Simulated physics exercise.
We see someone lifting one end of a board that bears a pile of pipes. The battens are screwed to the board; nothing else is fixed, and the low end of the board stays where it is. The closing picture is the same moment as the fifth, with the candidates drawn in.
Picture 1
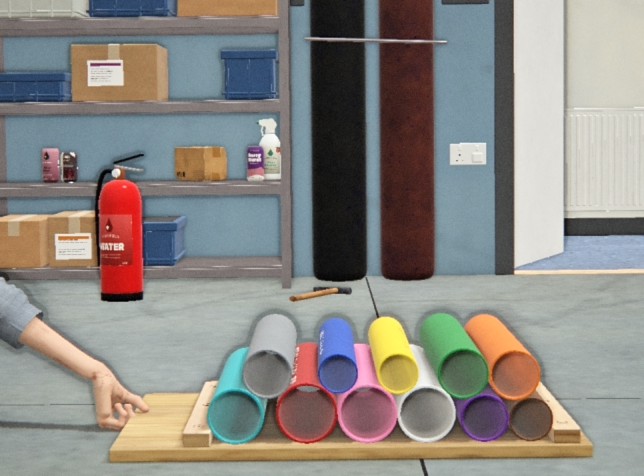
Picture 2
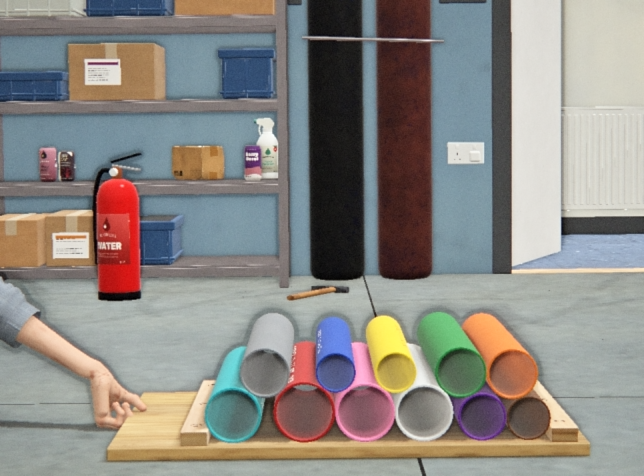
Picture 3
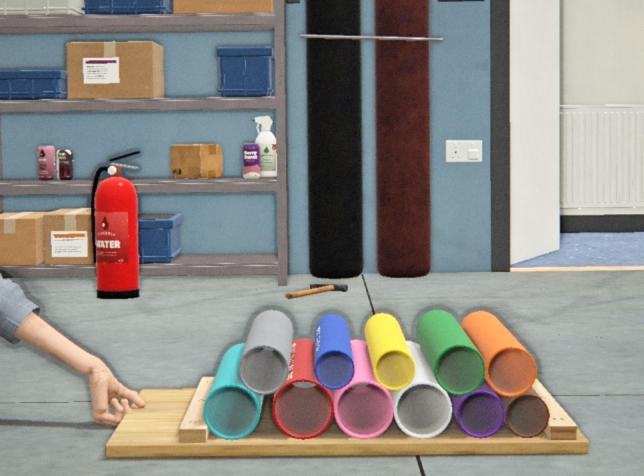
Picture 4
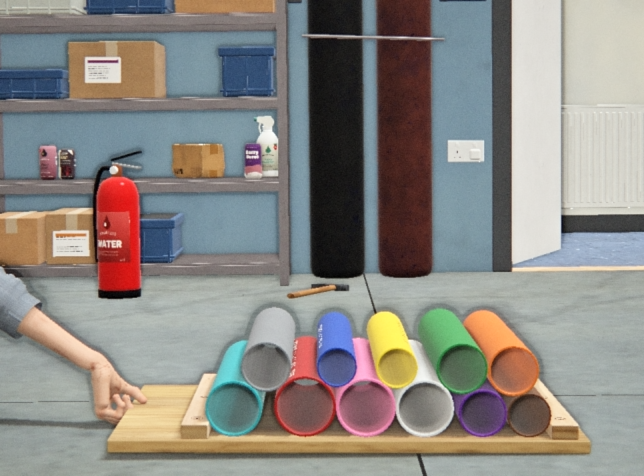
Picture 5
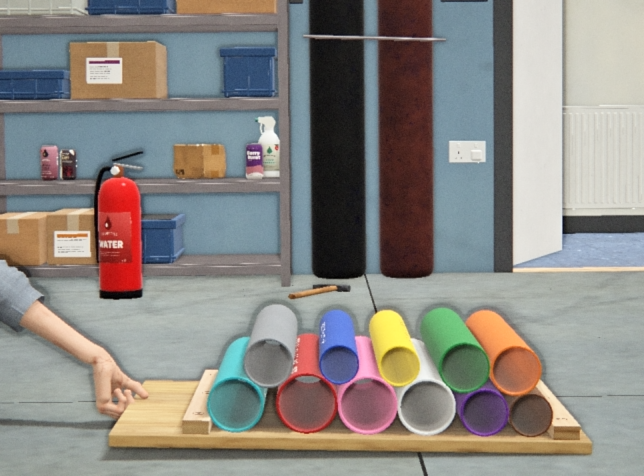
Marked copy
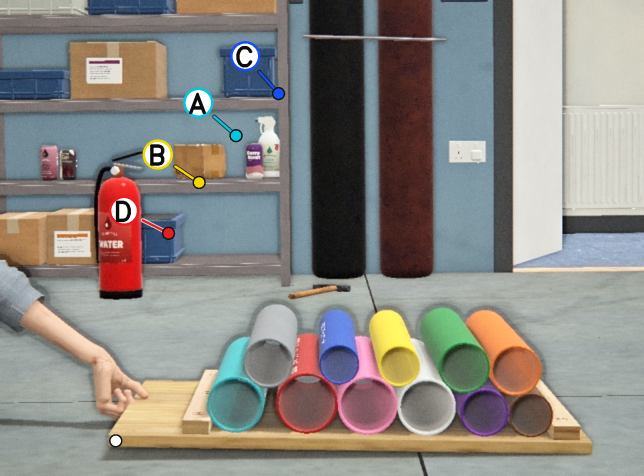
A hand at the left held one end of a wooden board stacked with two rows of colourful pipes, and the board barely moved while the pipes stayed in their pile.
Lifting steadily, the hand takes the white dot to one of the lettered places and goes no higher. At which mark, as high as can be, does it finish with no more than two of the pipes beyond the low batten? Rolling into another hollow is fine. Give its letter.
The last mark within the limit is D.
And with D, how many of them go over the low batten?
It comes to two.
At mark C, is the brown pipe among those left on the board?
No, with C.
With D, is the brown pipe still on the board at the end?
The brown pipe: Yes.
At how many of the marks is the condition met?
One of the four.
On the copy, A at (236, 136); B at (199, 182); C at (279, 94); D at (168, 233); the white dot at (116, 441).
On D. First, board at 16°.
Then, board at 28°.
Finally, board at 28°, two over the low batten (green, orange).
By contrast, A eleven over the low batten; B five over the low batten; C eleven over the low batten.
